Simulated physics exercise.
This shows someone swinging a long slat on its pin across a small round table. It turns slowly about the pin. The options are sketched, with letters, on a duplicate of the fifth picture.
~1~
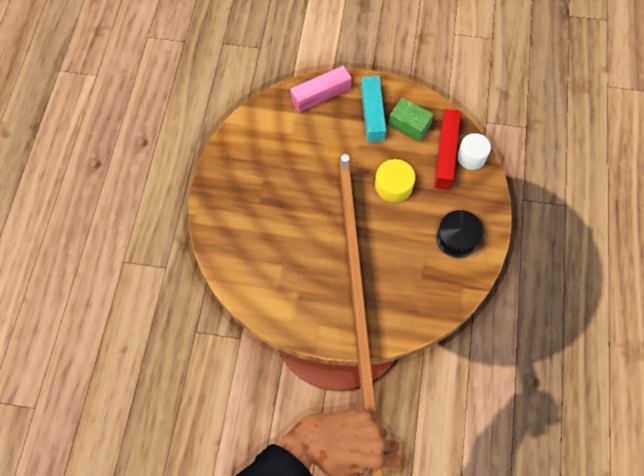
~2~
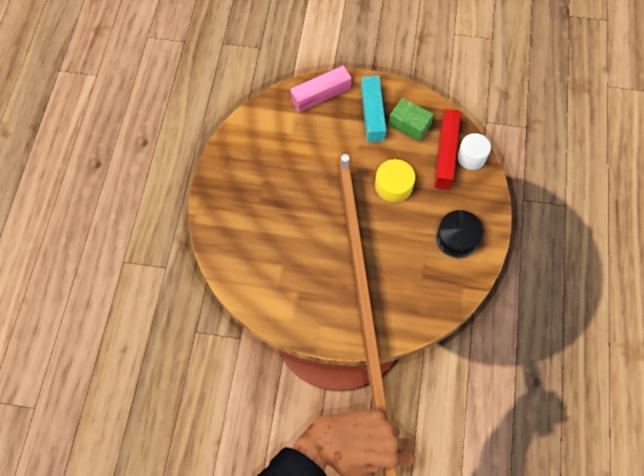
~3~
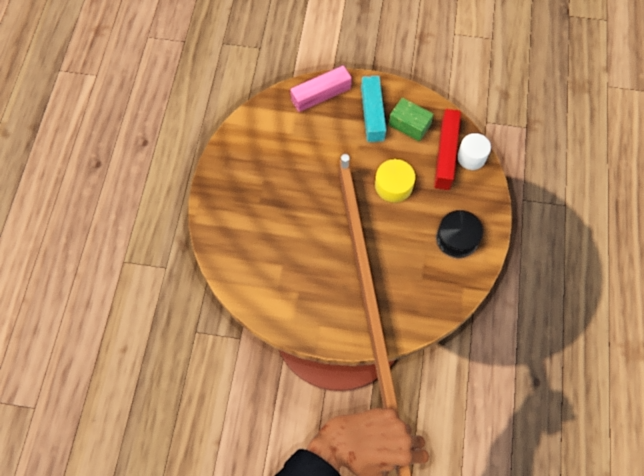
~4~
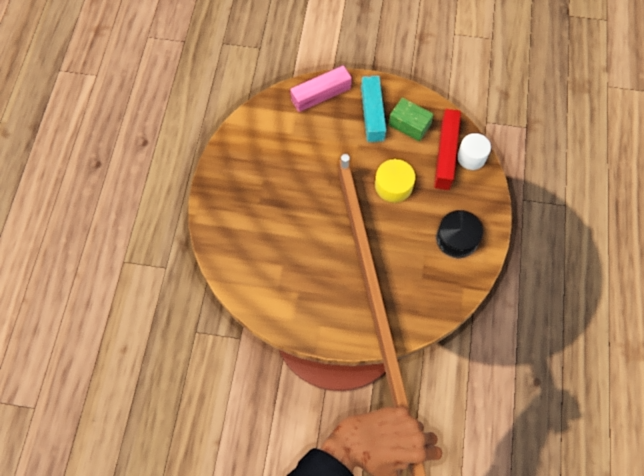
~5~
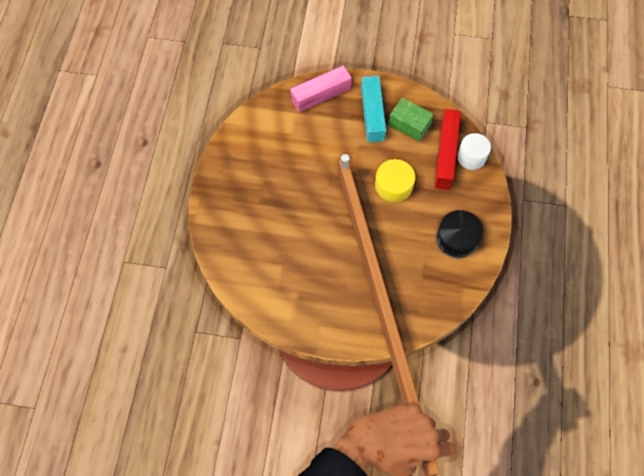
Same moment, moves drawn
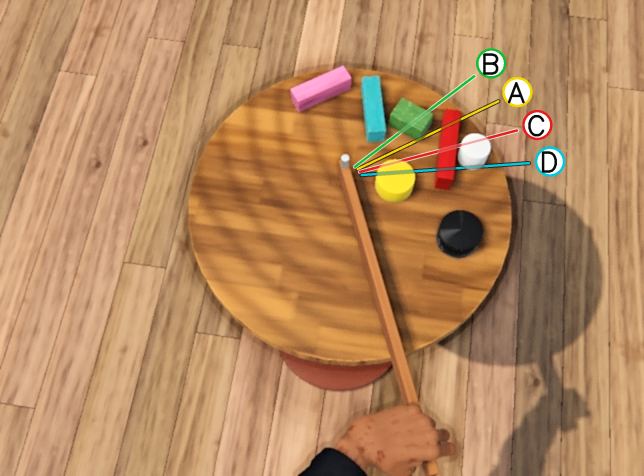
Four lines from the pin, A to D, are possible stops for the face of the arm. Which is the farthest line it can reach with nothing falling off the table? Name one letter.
Nothing falls up to D.
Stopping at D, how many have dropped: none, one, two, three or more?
In all, none.
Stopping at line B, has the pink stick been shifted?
By then, no.
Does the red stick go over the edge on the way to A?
No.
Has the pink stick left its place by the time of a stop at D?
By then, no.
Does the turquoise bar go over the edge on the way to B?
No.
On the marked copy, A at (430, 134); B at (417, 120); C at (439, 151); D at (445, 169).
Following D. Soon after the start, arm (417, 233); white tin (474, 152); pink stick (321, 89).
Later, arm (442, 192); black tin (484, 190); yellow tin (400, 170).
In the end, arm (444, 158); black tin (488, 142); white tin (467, 118); nothing has fallen.
As for the rest, A drops the white tin and black tin; B drops the white tin and black tin; C drops the white tin and black tin.
